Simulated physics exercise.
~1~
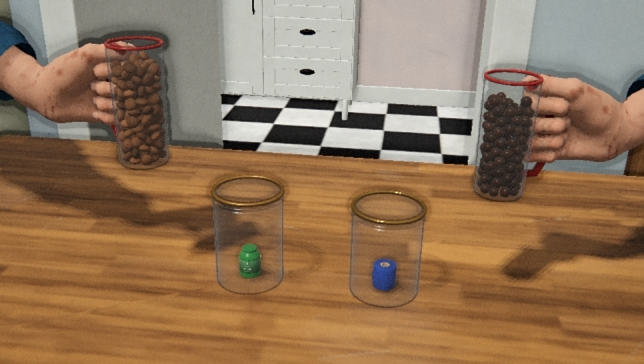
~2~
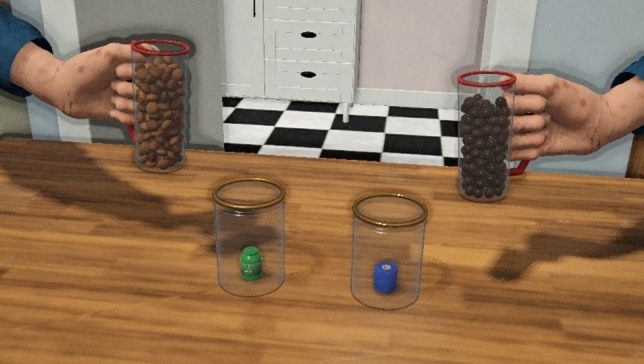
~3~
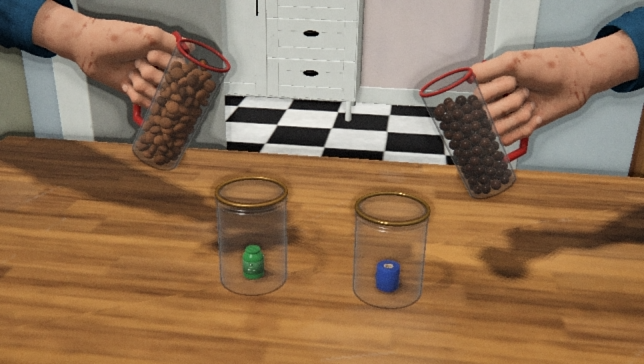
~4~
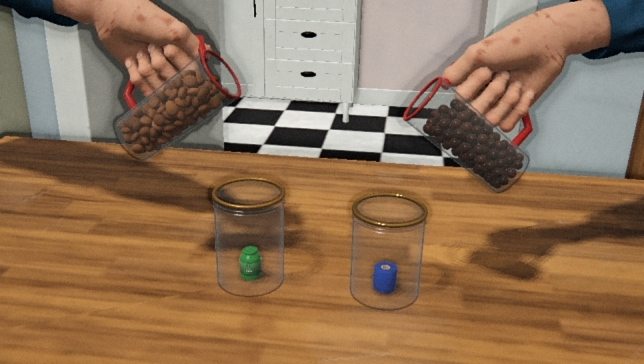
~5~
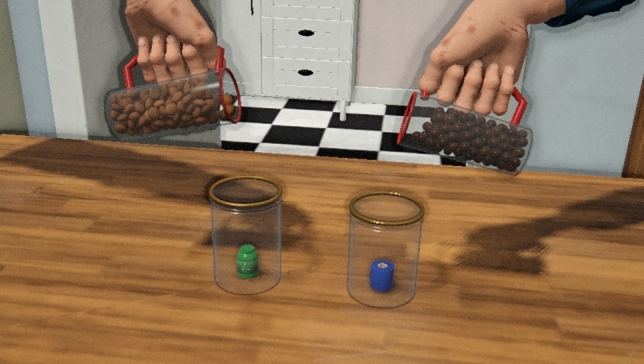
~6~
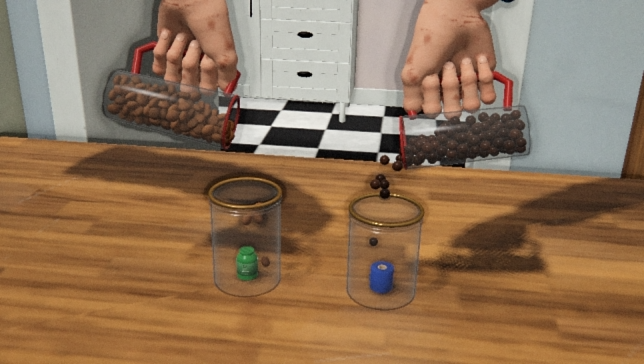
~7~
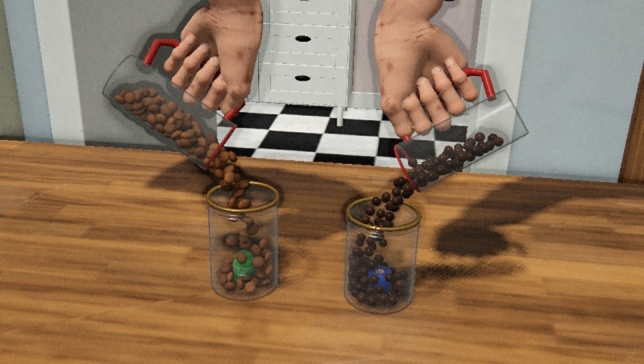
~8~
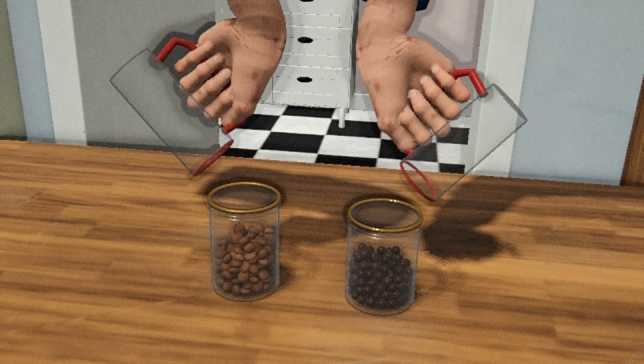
Two hands tipping clear cups of brown and dark pellets into two jars, burying the small green and blue objects inside.
